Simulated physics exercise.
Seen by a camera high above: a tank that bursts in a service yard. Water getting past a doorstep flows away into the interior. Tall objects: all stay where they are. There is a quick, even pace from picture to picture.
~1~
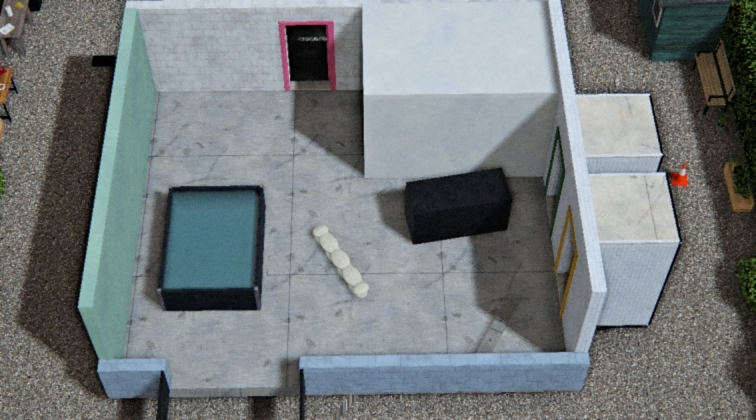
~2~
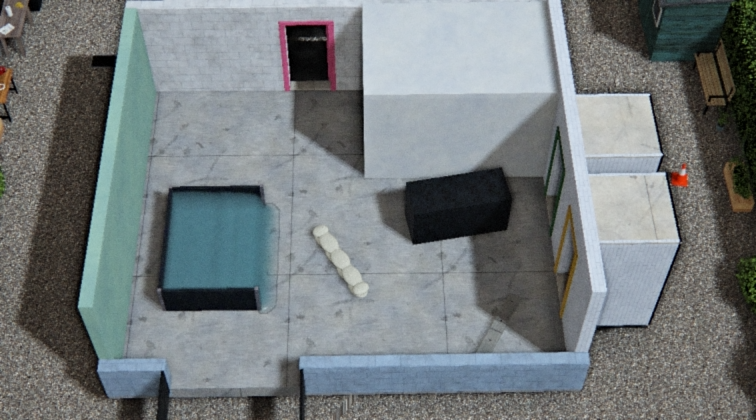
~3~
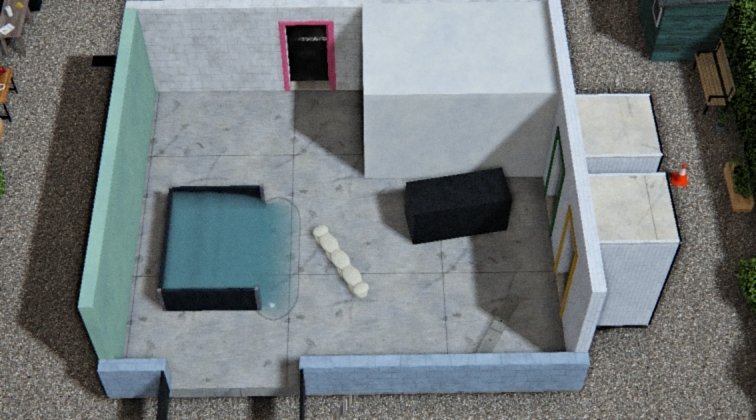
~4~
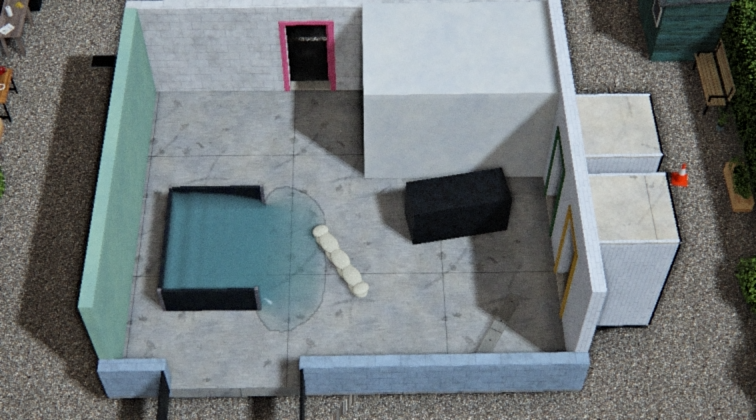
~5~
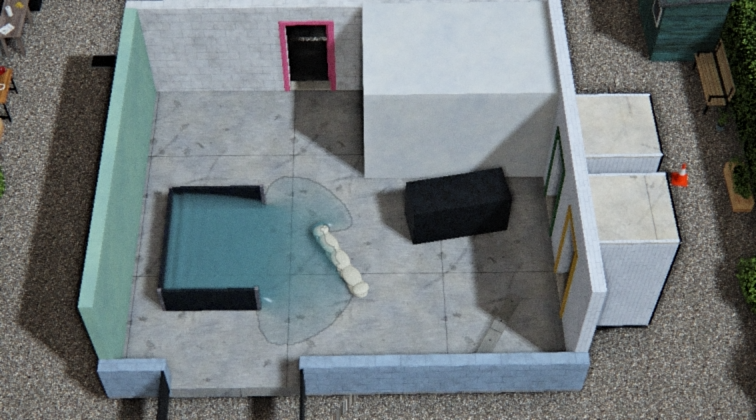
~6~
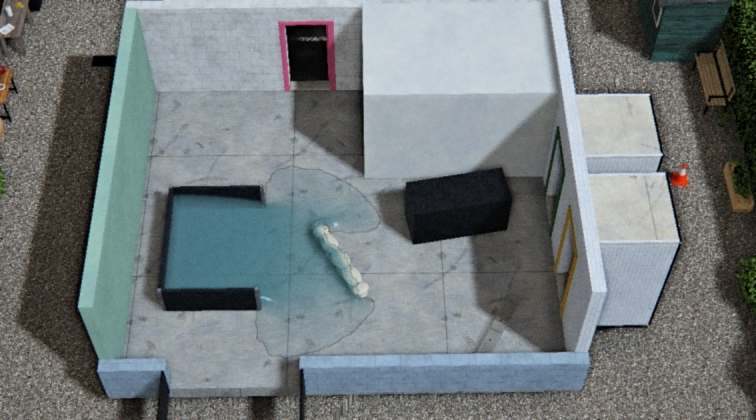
A tank in a walled yard bursts open and water spreads rightward around pale round posts.
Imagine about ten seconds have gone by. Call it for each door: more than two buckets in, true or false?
Yellow door true, green door true, pink door true.
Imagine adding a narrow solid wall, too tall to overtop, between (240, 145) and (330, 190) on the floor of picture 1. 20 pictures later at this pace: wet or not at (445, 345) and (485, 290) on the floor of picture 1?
Result by location - first soaked, second soaked.
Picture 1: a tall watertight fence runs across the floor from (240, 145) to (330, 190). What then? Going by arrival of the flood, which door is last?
The one in pink.
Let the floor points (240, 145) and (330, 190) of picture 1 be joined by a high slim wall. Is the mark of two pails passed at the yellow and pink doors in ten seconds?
Note: Yellow door exceeds threshold; pink door remains below threshold.
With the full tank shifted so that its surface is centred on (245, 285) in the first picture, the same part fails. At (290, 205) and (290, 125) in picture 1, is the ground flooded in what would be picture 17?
I'd say watered for the first and spared for the second.
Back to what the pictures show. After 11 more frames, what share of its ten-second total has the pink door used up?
It works out at roughly 0 percent of the ten-second total.
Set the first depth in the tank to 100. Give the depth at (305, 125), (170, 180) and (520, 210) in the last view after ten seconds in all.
I'd put them at close to 8 per cent, then 4 per cent, then 10 per cent.
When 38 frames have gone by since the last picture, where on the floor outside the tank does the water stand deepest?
It should be close to (471, 237).
A moment on, water covers 35 % of the floor; the yellow door not reached, the green door not reached, the pink door not reached.
Next, water covers 45 % of the floor; the yellow door not reached, the green door not reached, the pink door not reached.
Then, water covers 60 % of the floor; the yellow door under two buckets in, the green door under two buckets in, the pink door under two buckets in.
Later, water covers 80 % of the floor; the yellow door over two buckets in, the green door over two buckets in, the pink door over two buckets in.
In the end, water covers 95 % of the floor; the yellow door far over two buckets in, the green door far over two buckets in, the pink door over two buckets in.
